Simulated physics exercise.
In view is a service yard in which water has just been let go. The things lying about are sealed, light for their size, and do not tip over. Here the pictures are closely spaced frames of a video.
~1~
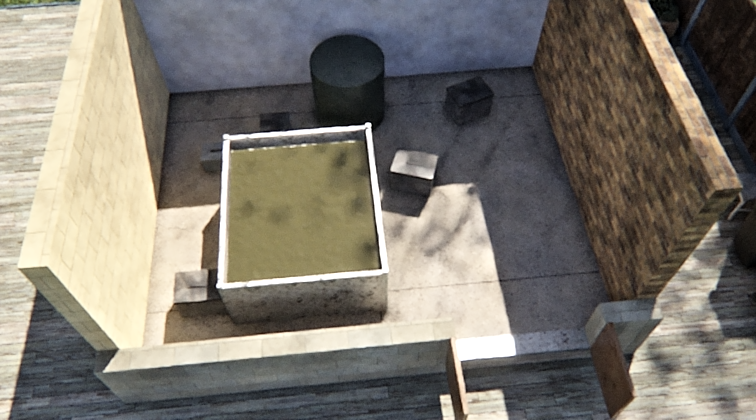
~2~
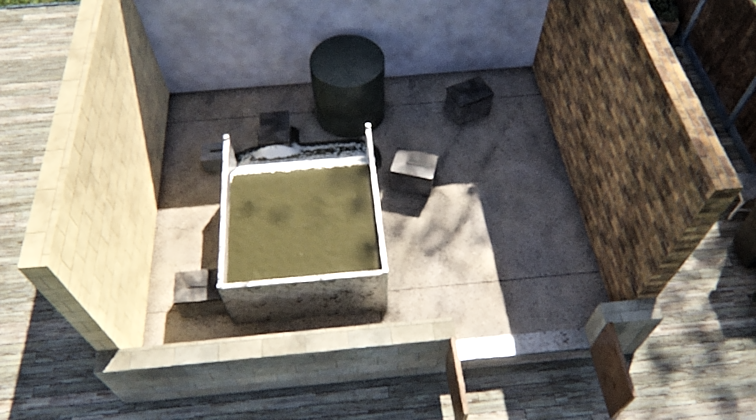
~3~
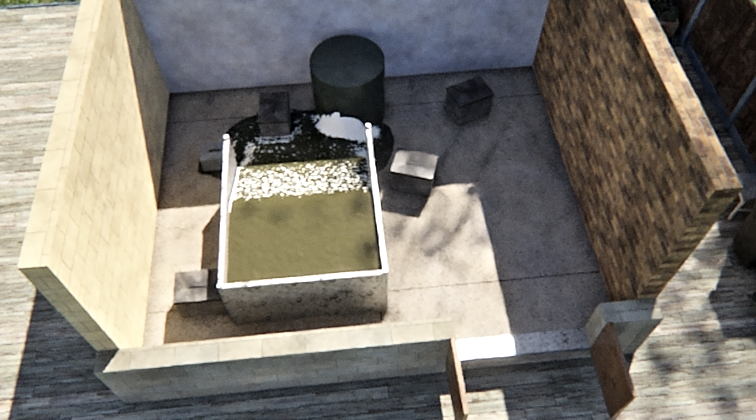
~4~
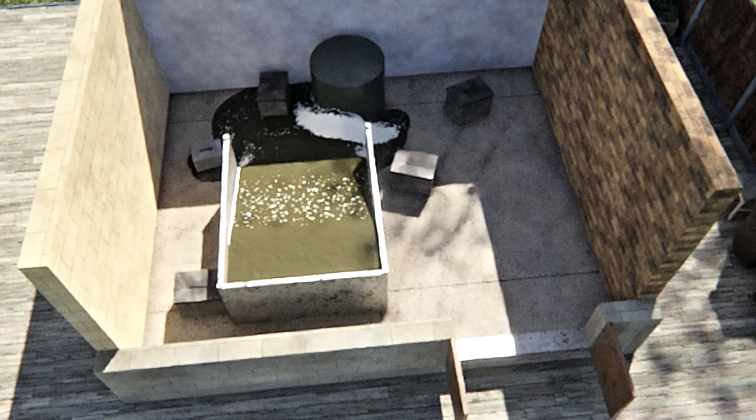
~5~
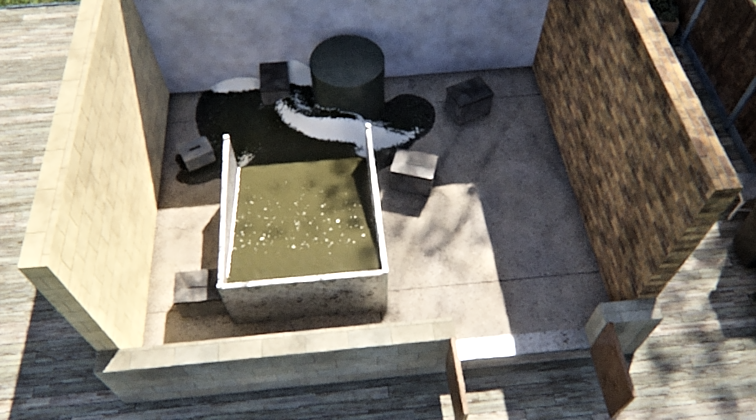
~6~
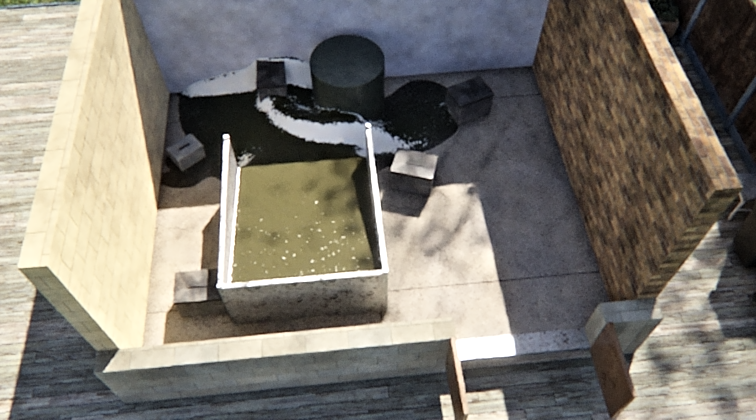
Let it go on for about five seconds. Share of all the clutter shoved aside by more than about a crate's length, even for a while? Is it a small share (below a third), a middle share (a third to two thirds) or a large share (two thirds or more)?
A large share, two thirds or more.
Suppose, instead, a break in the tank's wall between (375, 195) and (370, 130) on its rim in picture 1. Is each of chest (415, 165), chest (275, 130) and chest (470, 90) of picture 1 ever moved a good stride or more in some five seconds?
Working through them in order, the first gets shoved clear, the second not displaced that far and the last gets shoved clear.
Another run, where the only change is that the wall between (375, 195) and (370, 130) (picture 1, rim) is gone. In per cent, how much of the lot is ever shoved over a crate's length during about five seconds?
Result: Close to 40 %.
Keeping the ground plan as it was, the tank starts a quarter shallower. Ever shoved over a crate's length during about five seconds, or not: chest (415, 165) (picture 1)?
Call: Shy of that.
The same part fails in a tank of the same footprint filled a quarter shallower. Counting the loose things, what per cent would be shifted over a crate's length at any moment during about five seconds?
Roughly 80 per cent.
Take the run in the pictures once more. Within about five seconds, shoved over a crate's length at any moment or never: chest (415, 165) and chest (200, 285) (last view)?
Fell short, got that far.
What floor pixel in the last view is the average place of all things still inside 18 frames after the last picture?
I'd put it around pixel (312, 233).
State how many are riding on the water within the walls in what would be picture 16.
Tally at that point: 3.
A moment on, 2 of 5 are well off their spots; 1 afloat.
Next, 3 of 5 are well off their spots; 3 afloat.
Later, 3 of 5 are well off their spots; 4 afloat.
In the end, 4 of 5 are well off their spots, and 4 have been at some point; 4 afloat.
